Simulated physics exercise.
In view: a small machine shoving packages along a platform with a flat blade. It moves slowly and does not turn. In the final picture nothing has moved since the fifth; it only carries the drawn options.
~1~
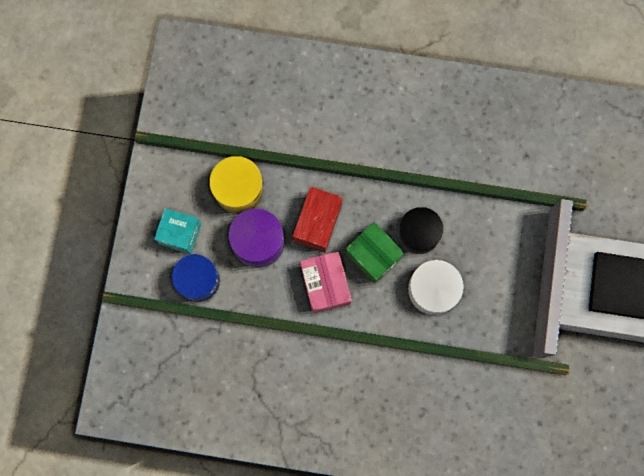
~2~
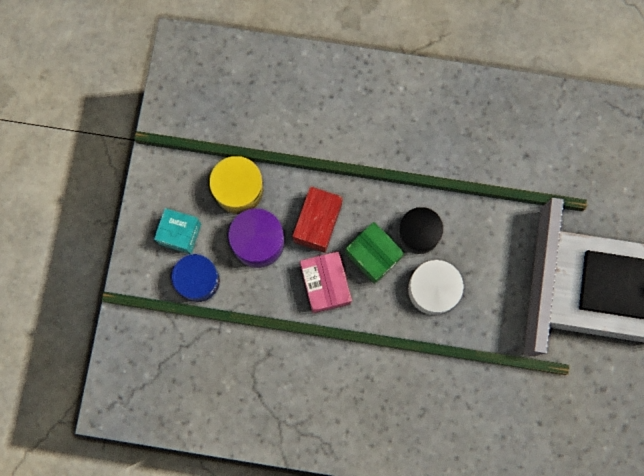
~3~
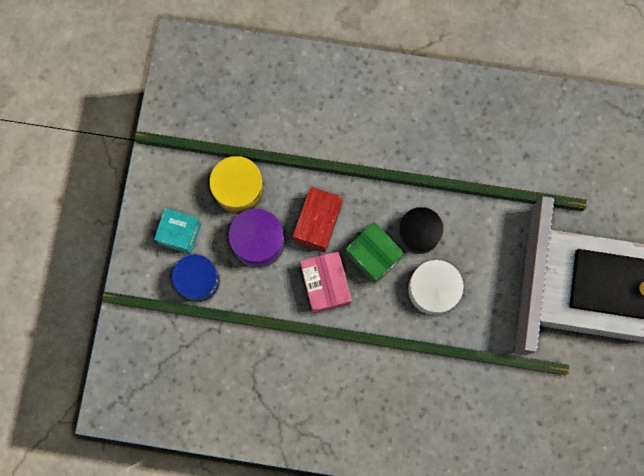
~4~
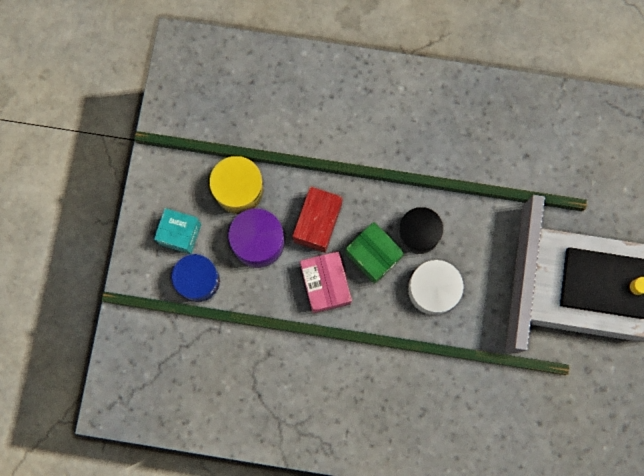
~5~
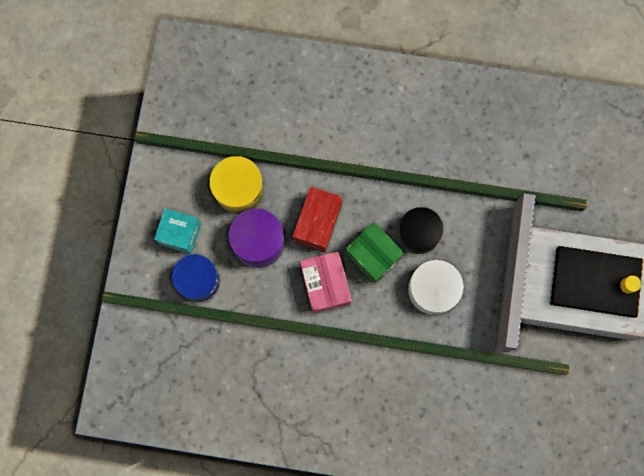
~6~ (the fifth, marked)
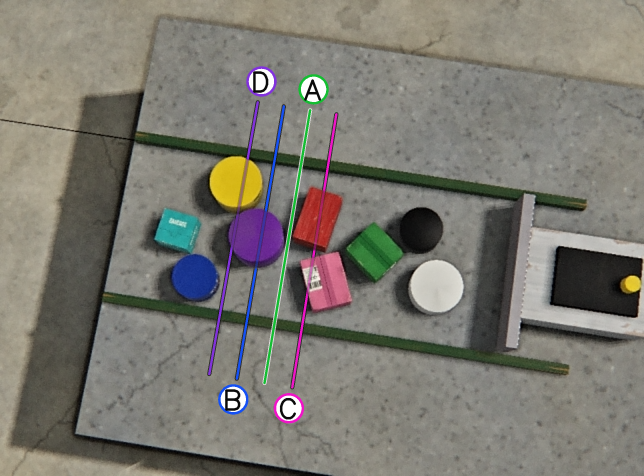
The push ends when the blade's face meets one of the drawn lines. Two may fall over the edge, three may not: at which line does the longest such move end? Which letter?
As far as mark D.
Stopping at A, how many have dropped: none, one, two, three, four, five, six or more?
The count is none.
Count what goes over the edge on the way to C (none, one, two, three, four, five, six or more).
By then, none.
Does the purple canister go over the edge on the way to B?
No.
On the marked copy, A at (288, 243); B at (261, 239); C at (315, 247); D at (234, 234).
With D. Early on, robot (486, 264); black canister (391, 225); white canister (378, 283).
Further on, robot (384, 249); blue pail (189, 278); yellow pail (213, 175).
At the end, robot (304, 236); blue pail (109, 268); turquoise box (125, 229); none fallen.
As for the rest, A is within the limit but short; B is within the limit but short; C is within the limit but short.
